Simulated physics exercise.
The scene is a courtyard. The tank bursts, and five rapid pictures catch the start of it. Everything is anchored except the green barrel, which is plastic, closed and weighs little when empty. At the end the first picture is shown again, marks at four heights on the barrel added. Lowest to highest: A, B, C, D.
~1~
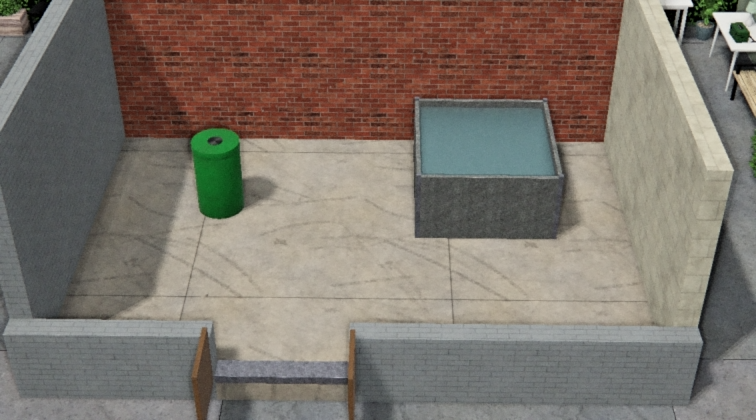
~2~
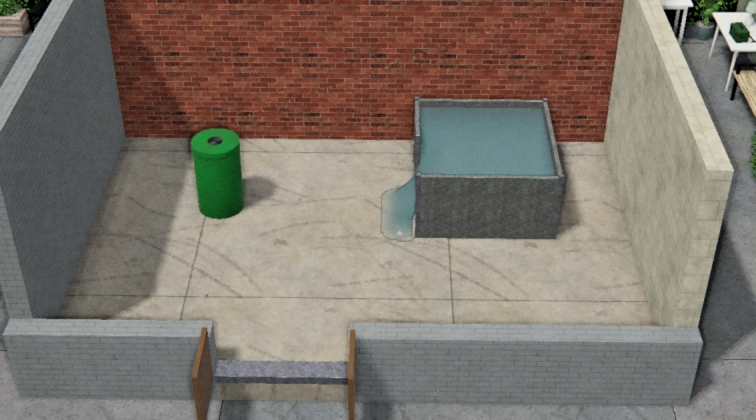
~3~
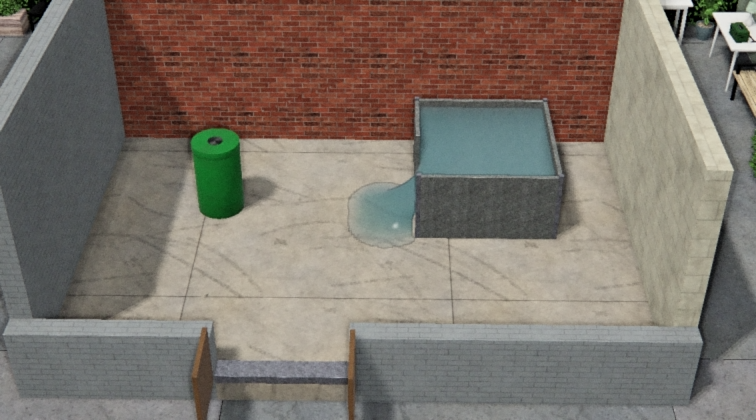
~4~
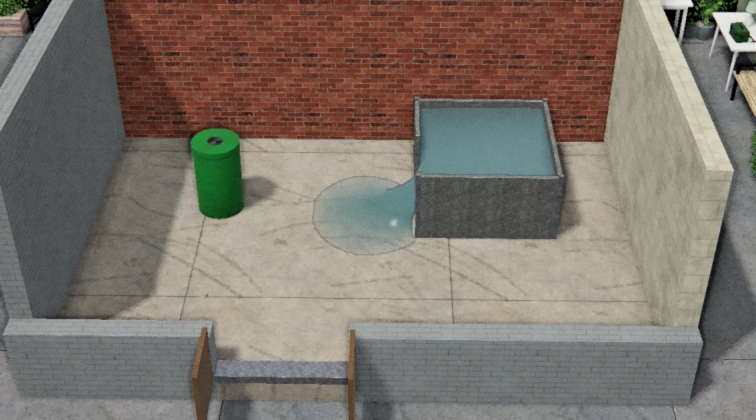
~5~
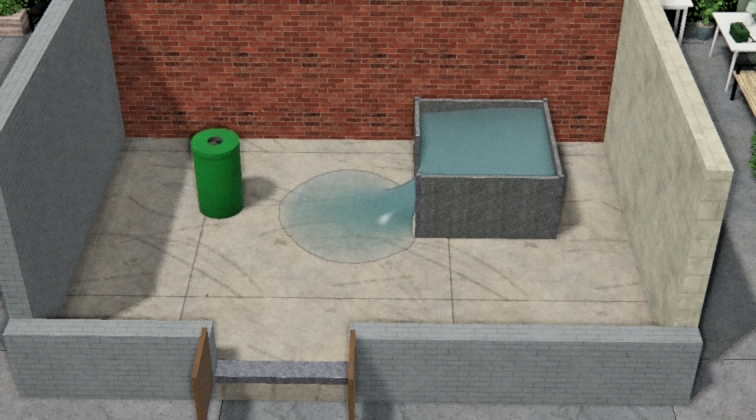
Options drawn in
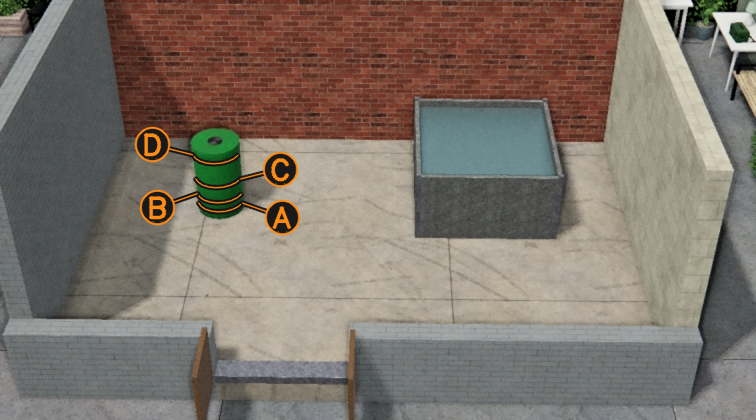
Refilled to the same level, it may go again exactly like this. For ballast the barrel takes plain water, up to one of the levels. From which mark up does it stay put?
It is C.
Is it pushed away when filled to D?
No, that is safe.
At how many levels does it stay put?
Two of the four.
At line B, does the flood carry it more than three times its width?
No.
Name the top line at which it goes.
Here it is line B.
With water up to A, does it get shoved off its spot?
Yes, that goes wrong.
In orange, A at (218, 211); B at (217, 202); C at (215, 187); D at (213, 163); from the bottom up A, B, C, D.
Choosing A, it is pushed about 3 times its own width away.
Choosing B, it is pushed about its own width away.
Choosing C, it does not move.
Choosing D, it does not move.
